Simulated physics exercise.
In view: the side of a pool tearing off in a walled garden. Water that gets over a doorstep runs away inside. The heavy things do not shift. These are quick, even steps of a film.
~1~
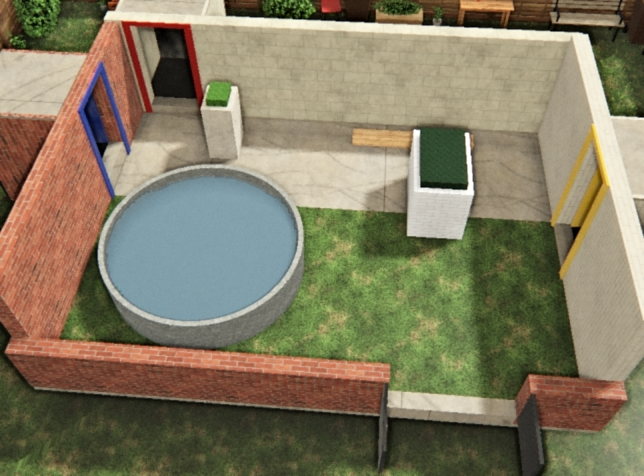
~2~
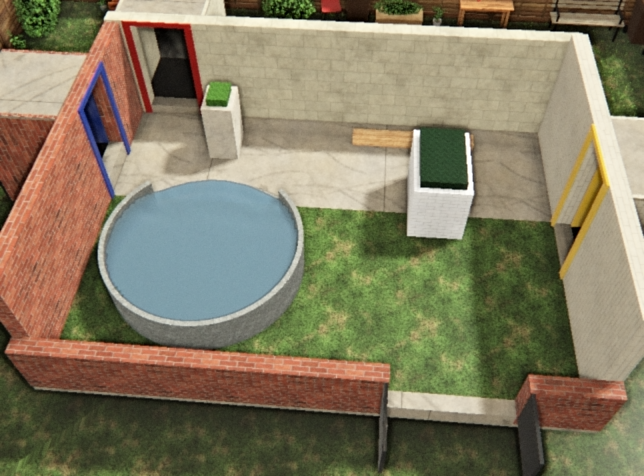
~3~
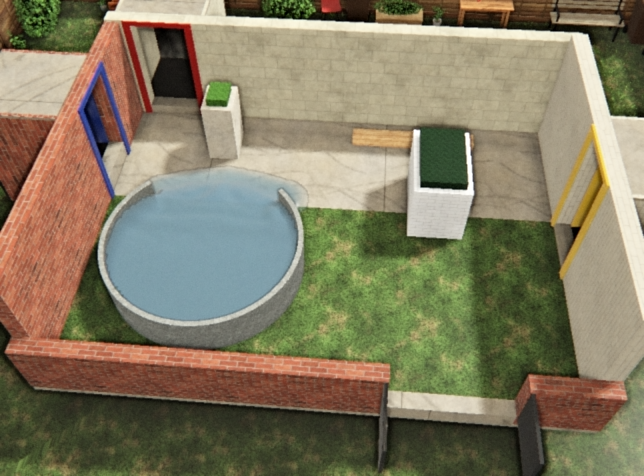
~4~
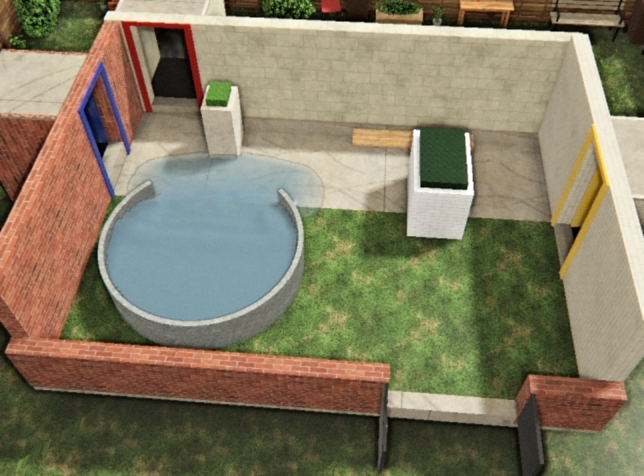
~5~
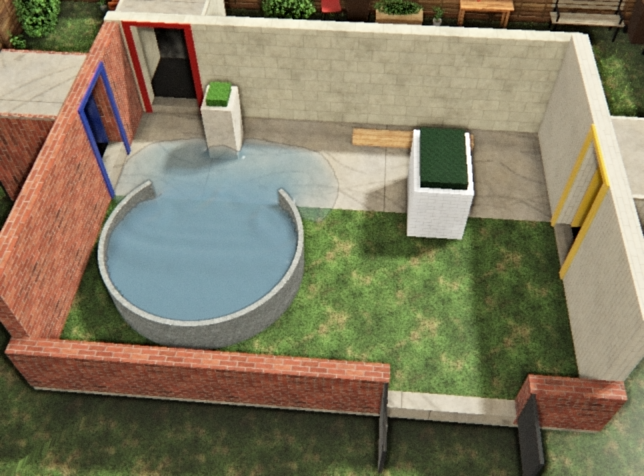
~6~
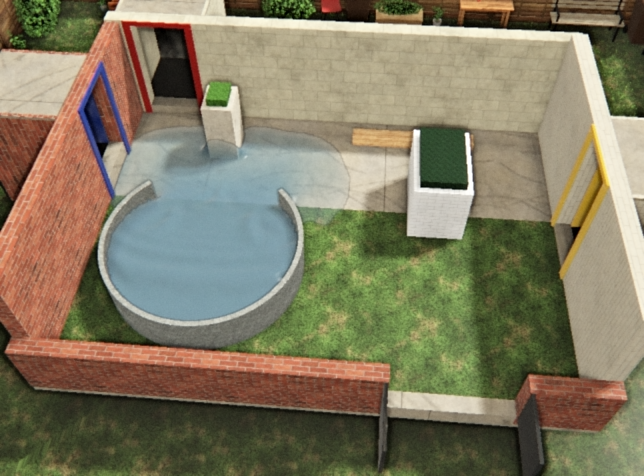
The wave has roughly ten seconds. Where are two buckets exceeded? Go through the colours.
One by one: The red door lets in a lot; the blue door admits no more than that; the yellow door admits no more than that.
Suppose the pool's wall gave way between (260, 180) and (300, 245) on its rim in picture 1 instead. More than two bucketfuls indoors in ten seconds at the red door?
In short: Red door is under.
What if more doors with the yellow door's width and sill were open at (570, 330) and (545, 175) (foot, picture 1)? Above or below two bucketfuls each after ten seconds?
One after the other: Keeps below it, takes more.
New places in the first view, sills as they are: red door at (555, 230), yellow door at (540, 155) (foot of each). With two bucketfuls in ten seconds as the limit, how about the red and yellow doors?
The red one lets less in, the yellow one lets more in.
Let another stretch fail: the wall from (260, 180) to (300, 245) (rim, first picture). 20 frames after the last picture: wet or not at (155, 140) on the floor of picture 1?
There: Not flooded.
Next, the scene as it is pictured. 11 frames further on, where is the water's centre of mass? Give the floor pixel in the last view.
At about (229, 205).
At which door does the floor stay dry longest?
Last comes the yellow-painted one.
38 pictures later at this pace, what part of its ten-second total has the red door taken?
Some 100 per cent.
A moment on, water covers 30 % of the floor; the red door under two buckets in, the blue door wet at the sill, nothing in, the yellow door not reached.
Next, water covers 35 % of the floor; the red door far over two buckets in, the blue door wet at the sill, nothing in, the yellow door not reached.
Then, water covers 50 % of the floor; the red door far over two buckets in, the blue door wet at the sill, nothing in, the yellow door not reached.
Later, water covers 85 % of the floor; the red door far over two buckets in, the blue door wet at the sill, nothing in, the yellow door wet at the sill, nothing in.
In the end, water covers 95 % of the floor; the red door far over two buckets in, the blue door wet at the sill, nothing in, the yellow door wet at the sill, nothing in.
